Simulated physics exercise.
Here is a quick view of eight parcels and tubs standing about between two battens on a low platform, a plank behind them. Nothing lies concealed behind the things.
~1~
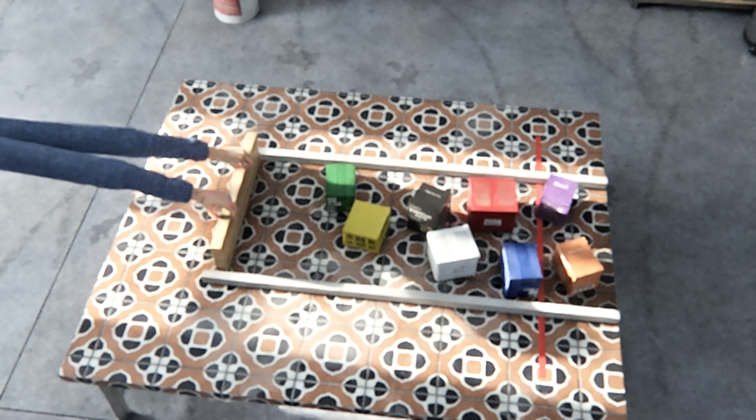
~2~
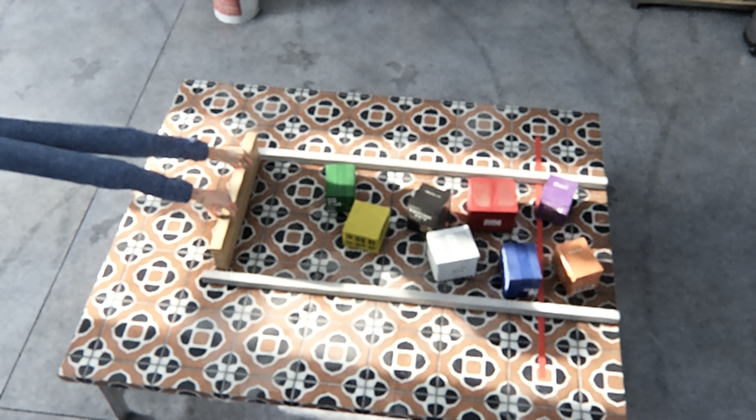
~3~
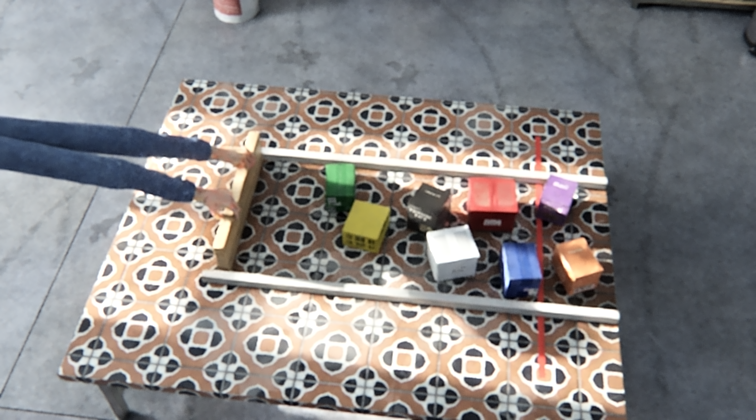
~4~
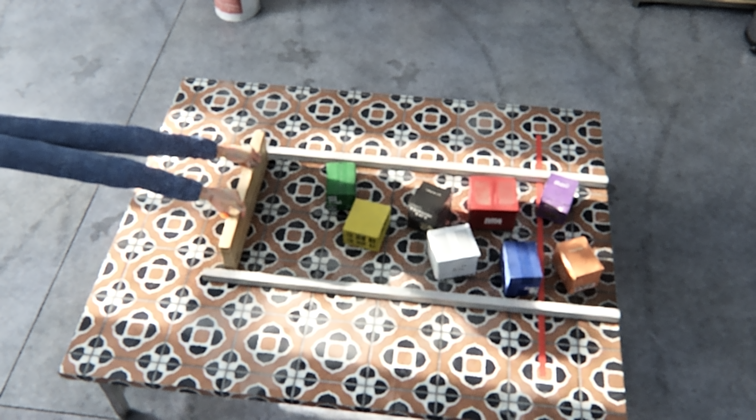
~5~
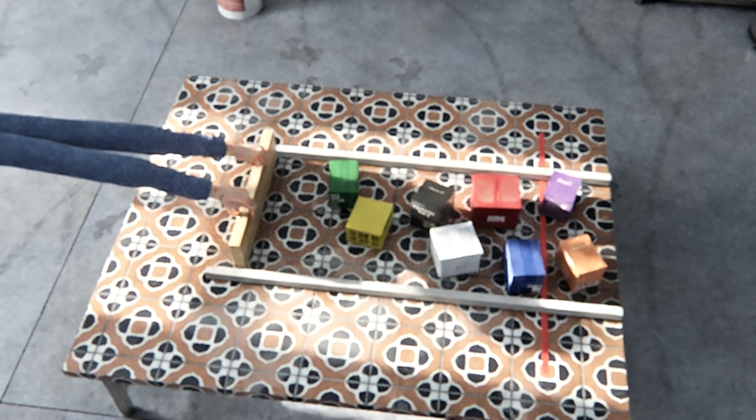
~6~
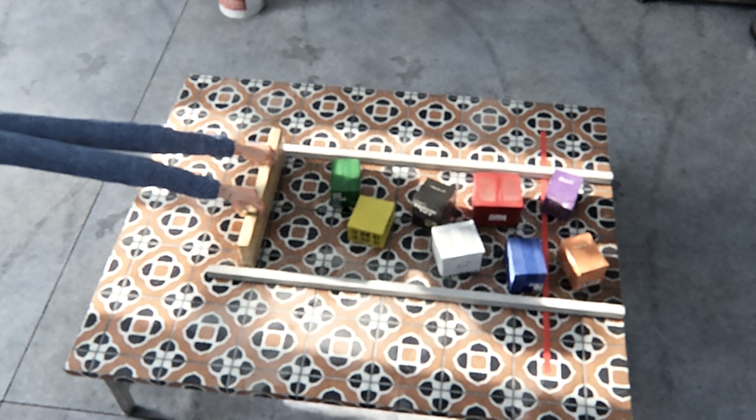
Two hands slide a wooden plank slightly to the right between two pale battens on a patterned tabletop, while the eight colourful boxes ahead of it, some near a red line, stay essentially still.
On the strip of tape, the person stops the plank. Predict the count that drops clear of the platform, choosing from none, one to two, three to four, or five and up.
Just three or four drop.
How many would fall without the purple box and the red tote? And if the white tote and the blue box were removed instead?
In order, the numbers are 2 and 2.
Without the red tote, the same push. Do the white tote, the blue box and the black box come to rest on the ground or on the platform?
White tote stays put; blue box drops; black box stays put.
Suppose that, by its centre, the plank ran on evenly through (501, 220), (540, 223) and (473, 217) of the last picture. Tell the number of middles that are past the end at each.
The counts would come out as 2, 4 and 0.
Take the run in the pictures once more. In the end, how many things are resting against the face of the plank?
Count: 2.
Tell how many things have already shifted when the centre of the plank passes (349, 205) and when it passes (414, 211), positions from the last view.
That makes 2 at the first spot and 5 at the second.
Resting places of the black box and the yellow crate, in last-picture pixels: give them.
Going in order: First (594, 209), then (572, 242).
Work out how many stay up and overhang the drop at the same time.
It totals 1.
Early on, none off yet; orange box at rest near (581, 261); purple box at rest near (562, 195); blue box at rest near (525, 265).
A while later, none off yet; orange box travelled about its own width near (619, 260); purple box travelled about its own width near (617, 198); blue box travelled about its own width near (586, 277).
Finally, the number that fall off is three or four; lost, red tote, blue box, purple box and orange box.
